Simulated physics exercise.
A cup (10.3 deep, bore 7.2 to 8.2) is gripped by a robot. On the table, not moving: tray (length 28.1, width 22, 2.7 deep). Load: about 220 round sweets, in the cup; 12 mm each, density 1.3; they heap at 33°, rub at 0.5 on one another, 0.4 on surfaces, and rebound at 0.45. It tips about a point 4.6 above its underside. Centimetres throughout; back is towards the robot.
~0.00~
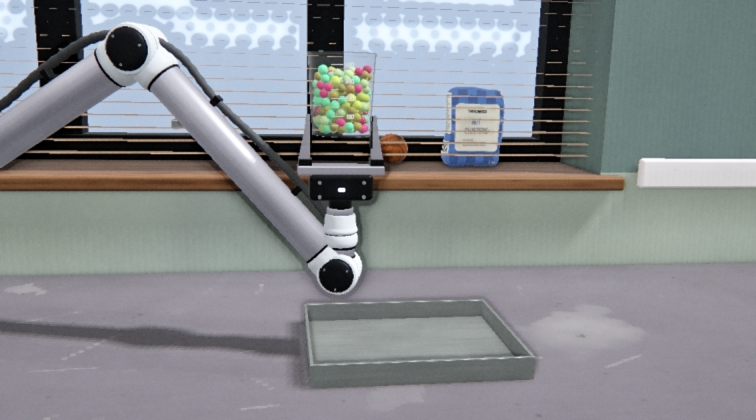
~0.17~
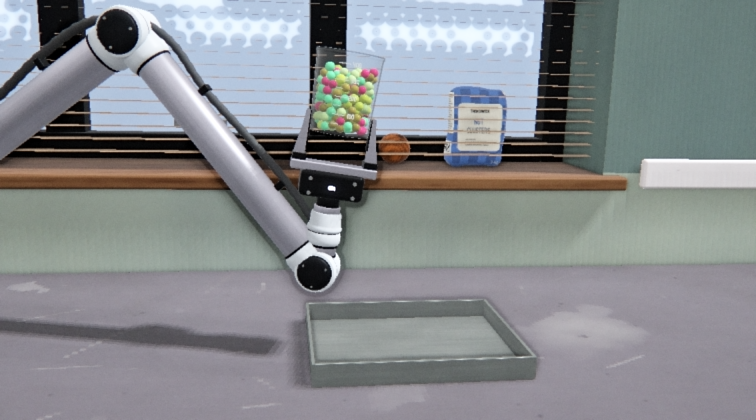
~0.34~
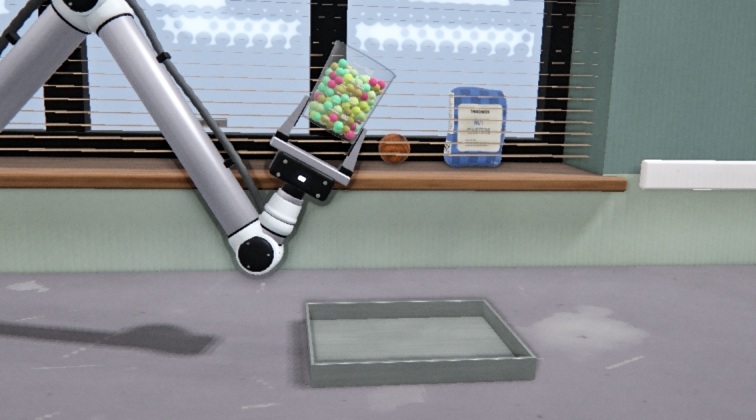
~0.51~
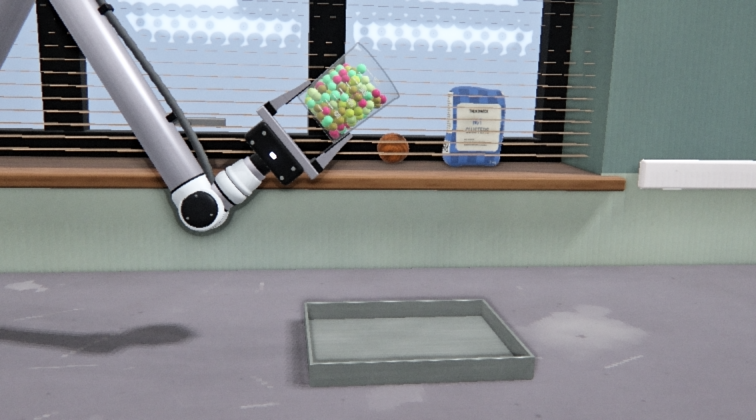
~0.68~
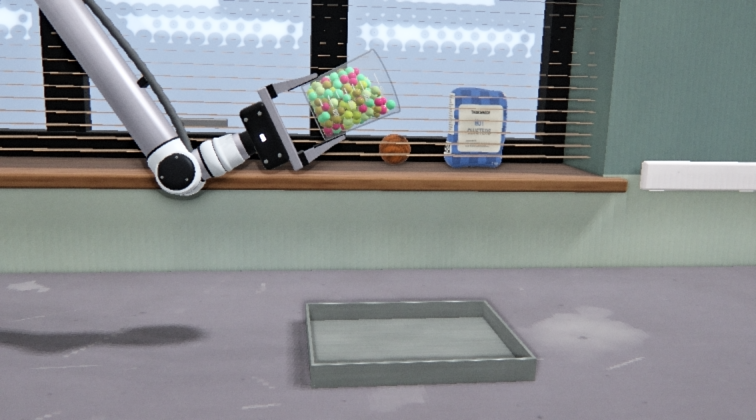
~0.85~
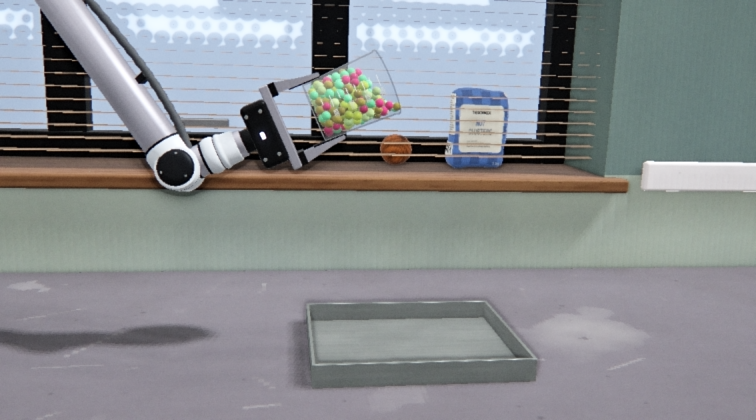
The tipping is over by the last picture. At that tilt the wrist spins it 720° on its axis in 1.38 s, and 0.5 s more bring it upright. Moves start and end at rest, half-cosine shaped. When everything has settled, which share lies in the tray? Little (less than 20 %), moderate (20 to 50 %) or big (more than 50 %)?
A little share, less than 20 %, ends in the tray.
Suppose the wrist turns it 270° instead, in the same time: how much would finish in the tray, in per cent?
It would be near 5 per cent.
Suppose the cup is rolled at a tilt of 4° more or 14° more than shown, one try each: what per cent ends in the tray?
Some 10 and 35 per cent.
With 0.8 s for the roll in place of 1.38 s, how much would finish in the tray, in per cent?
It would be near 0 per cent.
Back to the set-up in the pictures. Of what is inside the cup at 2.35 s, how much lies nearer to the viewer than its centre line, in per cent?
About 45 per cent.
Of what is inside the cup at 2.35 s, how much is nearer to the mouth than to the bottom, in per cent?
About 40 per cent.
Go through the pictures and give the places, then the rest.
The cup middle at (342, 95), upright; upper third of the load around (343, 81), from x 315 to 370, top at y 70; 217 in the cup, in the first frame.
The cup middle at (345, 95), tipped 8°; upper third of the load around (347, 81), from x 320 to 375, top at y 65, in the second frame.
The cup middle at (346, 95), tipped 28°; upper third of the load around (347, 83), from x 315 to 380, top at y 65, in the third frame.
The cup middle at (346, 96), tipped 51°; upper third of the load around (348, 84), from x 310 to 380, top at y 70, in the fourth frame.
The cup middle at (349, 98), tipped 65°; upper third of the load around (348, 87), from x 310 to 390, top at y 70, in the fifth frame.
The cup middle at (350, 98), tipped 66°; upper third of the load around (348, 87), from x 310 to 395, top at y 75; 217 in the cup, in the sixth frame.
After 1.60 s, tipped 66°, highest piece 39 above the table; 213 in the cup, 2 in the tray, 2 in flight or on a rim.
After 2.35 s, tipped 56°, highest piece 38 above the table; 204 in the cup, 8 in the tray, 5 in flight or on a rim.
After 2.93 s, upright, highest piece 40 above the table; 204 in the cup, 13 in the tray.
After 3.63 s, upright, highest piece 40 above the table; 204 in the cup, 13 in the tray.
In the end, 204 in the cup, 13 in the tray. That is 6 % in the tray.
